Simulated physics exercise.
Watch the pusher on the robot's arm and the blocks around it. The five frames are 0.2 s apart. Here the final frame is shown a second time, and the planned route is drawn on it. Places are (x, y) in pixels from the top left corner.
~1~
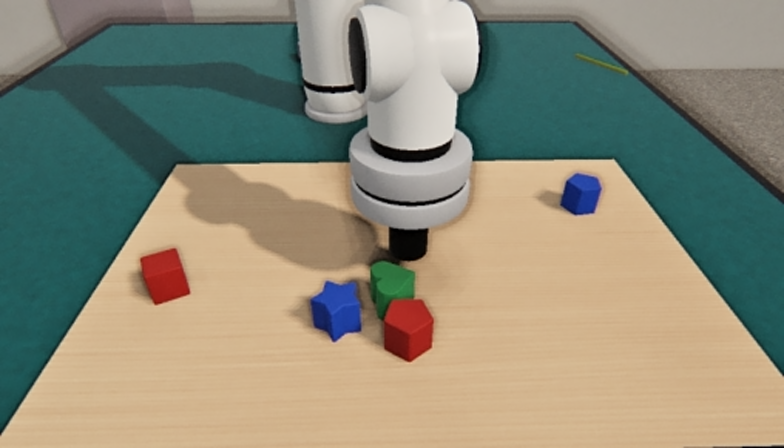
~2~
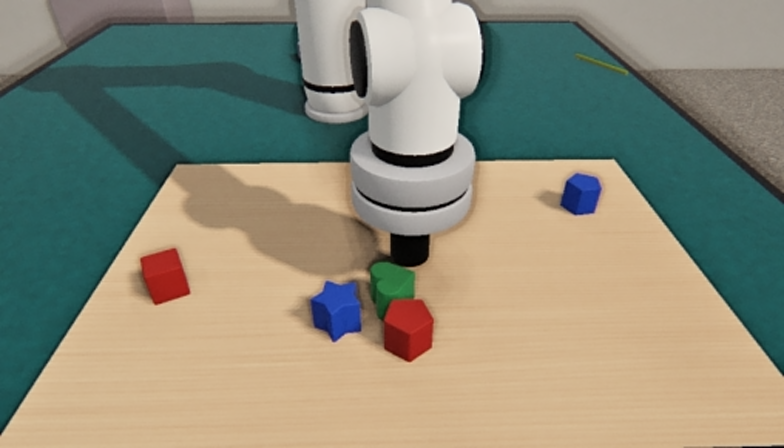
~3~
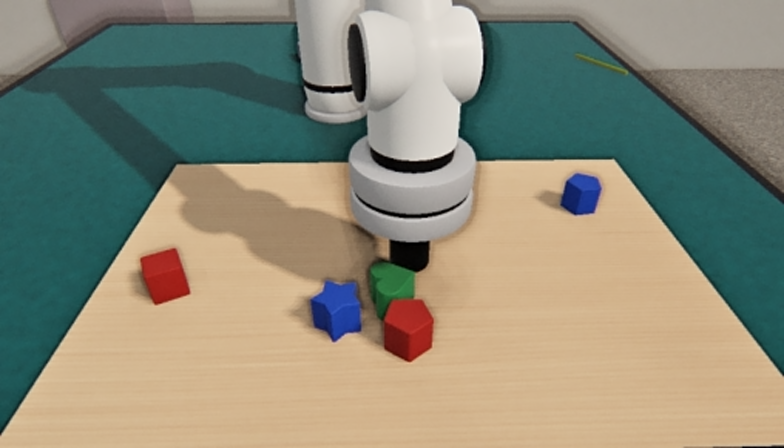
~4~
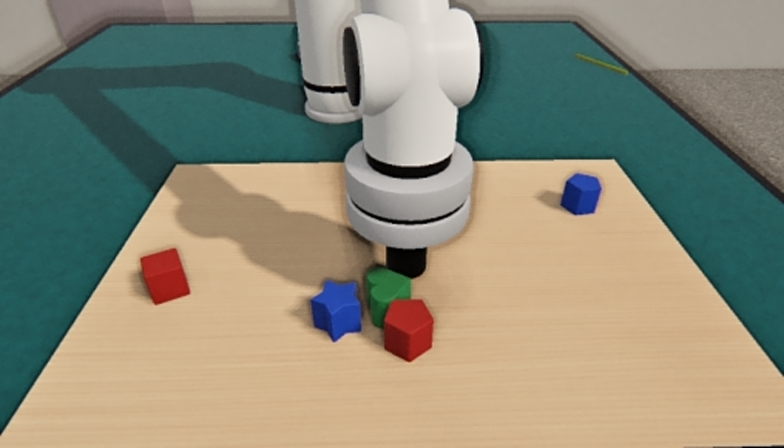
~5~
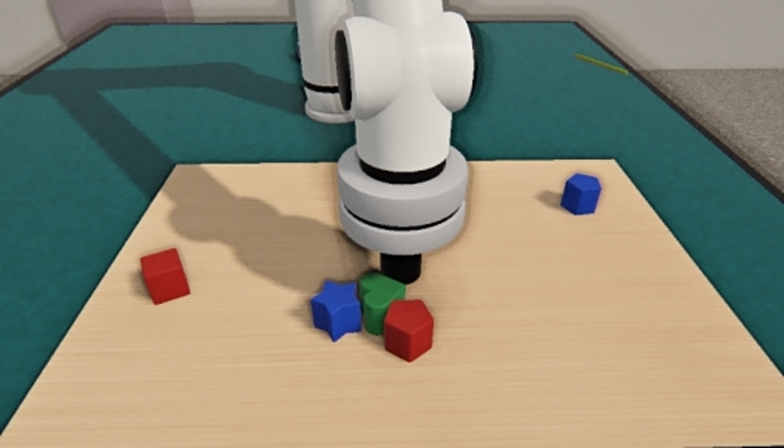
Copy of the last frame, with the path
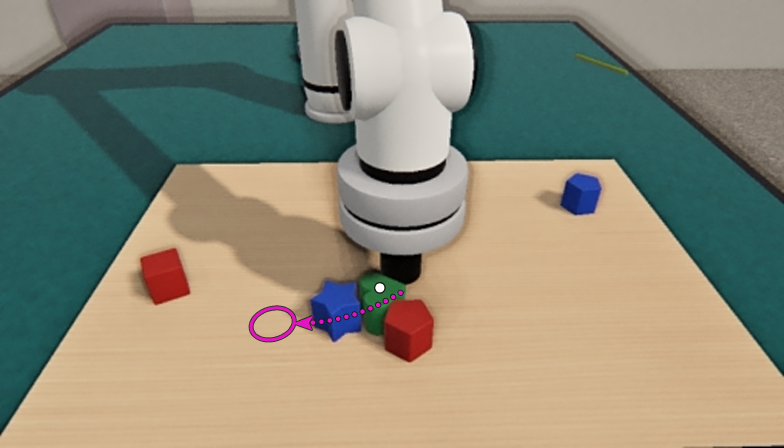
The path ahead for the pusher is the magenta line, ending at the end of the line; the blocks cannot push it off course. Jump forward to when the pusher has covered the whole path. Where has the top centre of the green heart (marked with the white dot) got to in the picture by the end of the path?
Put as a pixel place, it's (351, 320).
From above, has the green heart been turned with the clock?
No, that is not how it ends up.
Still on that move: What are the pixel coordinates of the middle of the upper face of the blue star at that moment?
Expect it around (260, 326).
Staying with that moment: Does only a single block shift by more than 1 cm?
No - that is not the case.
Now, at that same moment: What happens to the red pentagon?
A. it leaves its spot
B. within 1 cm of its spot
Letter B.
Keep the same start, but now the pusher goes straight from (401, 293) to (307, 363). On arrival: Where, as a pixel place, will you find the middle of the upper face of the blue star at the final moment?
I predict (264, 324).
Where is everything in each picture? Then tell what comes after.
Pusher tip at (408, 250); block tops, blue star at (337, 295); green heart at (391, 276); red pentagon at (408, 314), in the first frame.
Pusher at (409, 255); blocks unchanged, in the second frame.
Pusher at (409, 261); blocks unchanged, in the third frame.
Pusher at (406, 267); green heart at (386, 282), in the fourth frame.
Pusher at (401, 272); blue star at (337, 295); green heart at (380, 288); red pentagon at (409, 314), in the fifth frame.
Path on the board, from (401, 293) by way of (364, 311) and (319, 322) to (273, 323); the dot is on the green heart.
On the path given first. One third of the way, pusher at (363, 290); blue star at (315, 304), turned 20° clockwise; green heart at (357, 313), turned 20° anticlockwise.
Two thirds of the way, pusher at (316, 301); blue star at (285, 317), turned 30° clockwise; green heart at (351, 320), turned 40° anticlockwise.
At the end, pusher at (268, 302); blue star at (260, 326); green heart at (351, 320), turned 40° anticlockwise; red pentagon in place.
